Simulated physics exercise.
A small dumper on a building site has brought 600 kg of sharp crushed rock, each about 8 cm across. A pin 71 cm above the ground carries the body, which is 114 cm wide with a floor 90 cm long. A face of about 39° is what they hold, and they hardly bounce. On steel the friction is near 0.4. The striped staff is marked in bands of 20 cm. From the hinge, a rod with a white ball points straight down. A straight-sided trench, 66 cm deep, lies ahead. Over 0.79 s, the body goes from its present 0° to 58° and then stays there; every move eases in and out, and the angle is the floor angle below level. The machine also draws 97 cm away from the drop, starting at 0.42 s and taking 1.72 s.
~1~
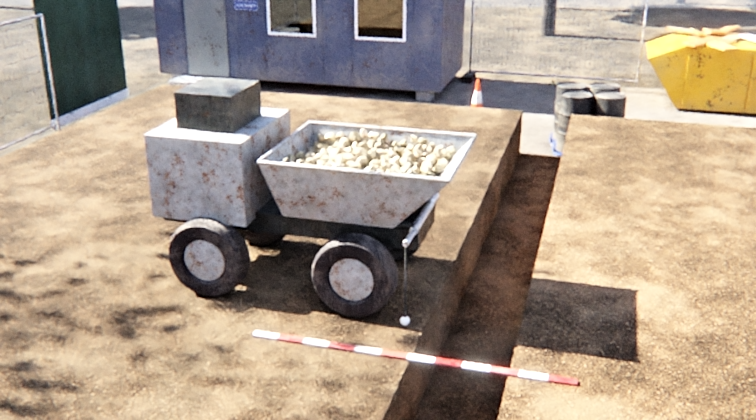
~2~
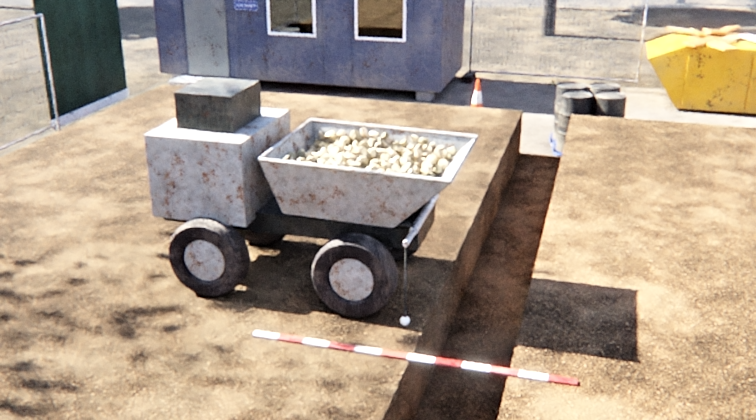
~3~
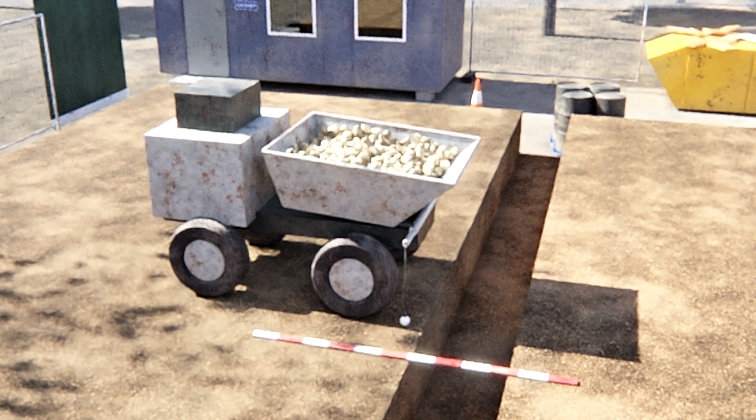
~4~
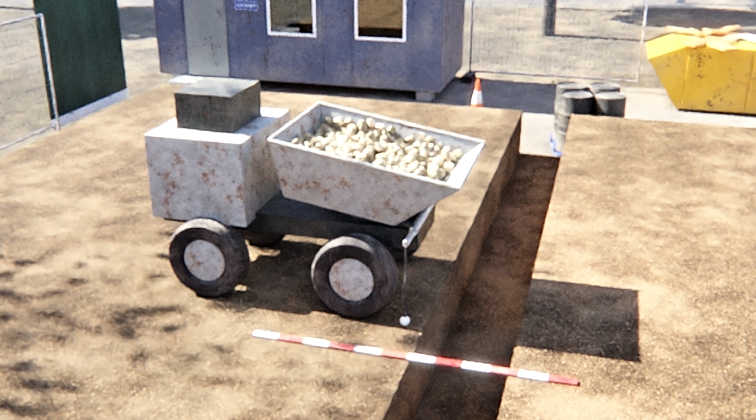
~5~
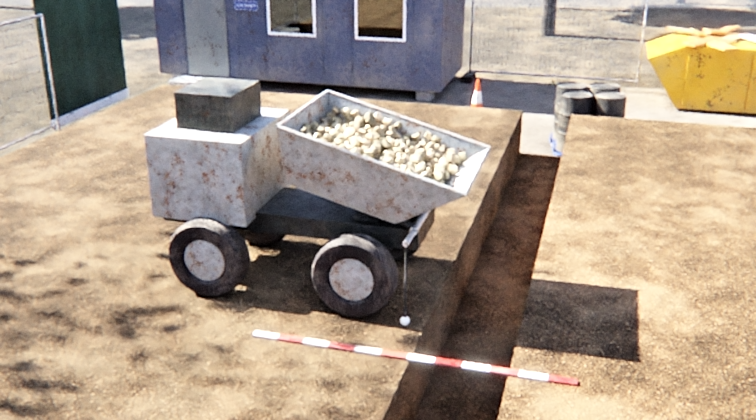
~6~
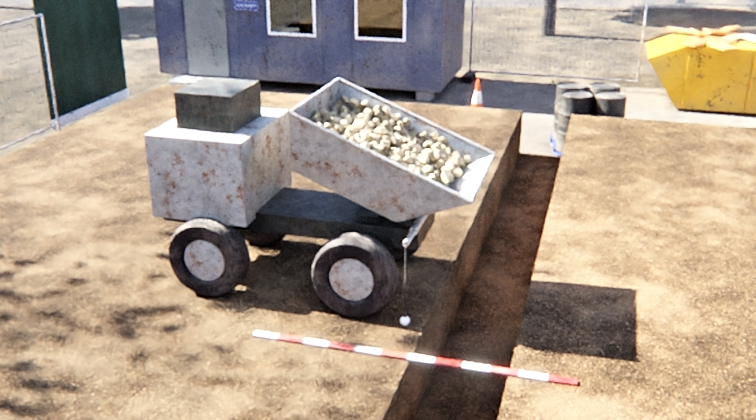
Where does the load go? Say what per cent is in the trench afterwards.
About 45 per cent.
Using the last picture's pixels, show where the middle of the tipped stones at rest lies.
The stones end up centred near (491, 360).
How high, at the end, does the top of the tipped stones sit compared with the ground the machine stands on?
It finishes some 14 cm up from that ground.
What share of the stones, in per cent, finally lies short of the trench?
Around 10 percent of the load.
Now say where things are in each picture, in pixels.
The first frame shows lip at (450, 181), floor tilted 0°, highest stones at (382, 145).
The second frame shows lip at (451, 182), floor tilted 1°, highest stones at (378, 142).
In the third frame, the body is at 4°, its lip at (455, 184); the top of the load is at (358, 138).
The fourth frame shows lip at (460, 189), floor tilted 9°, highest stones at (351, 128).
The fifth frame shows lip at (466, 195), floor tilted 15°, highest stones at (348, 119).
The sixth frame shows lip at (472, 202), floor tilted 22°, highest stones at (342, 108).
A little later the floor is at 49°; 100 % in the body; the foremost stones are at (470, 204).
Then the floor is at 58°; 97 % in the body, 3 % in the trench; the foremost stones are at (495, 225).
Later still the floor is at 58°; 34 % in the body, 9 % short of the trench, 47 % in the trench, 10 % past the trench; the foremost stones are at (666, 331).
In the end the floor is at 58°; 34 % in the body, 9 % short of the trench, 47 % in the trench, 10 % past the trench; the foremost stones are at (666, 331).
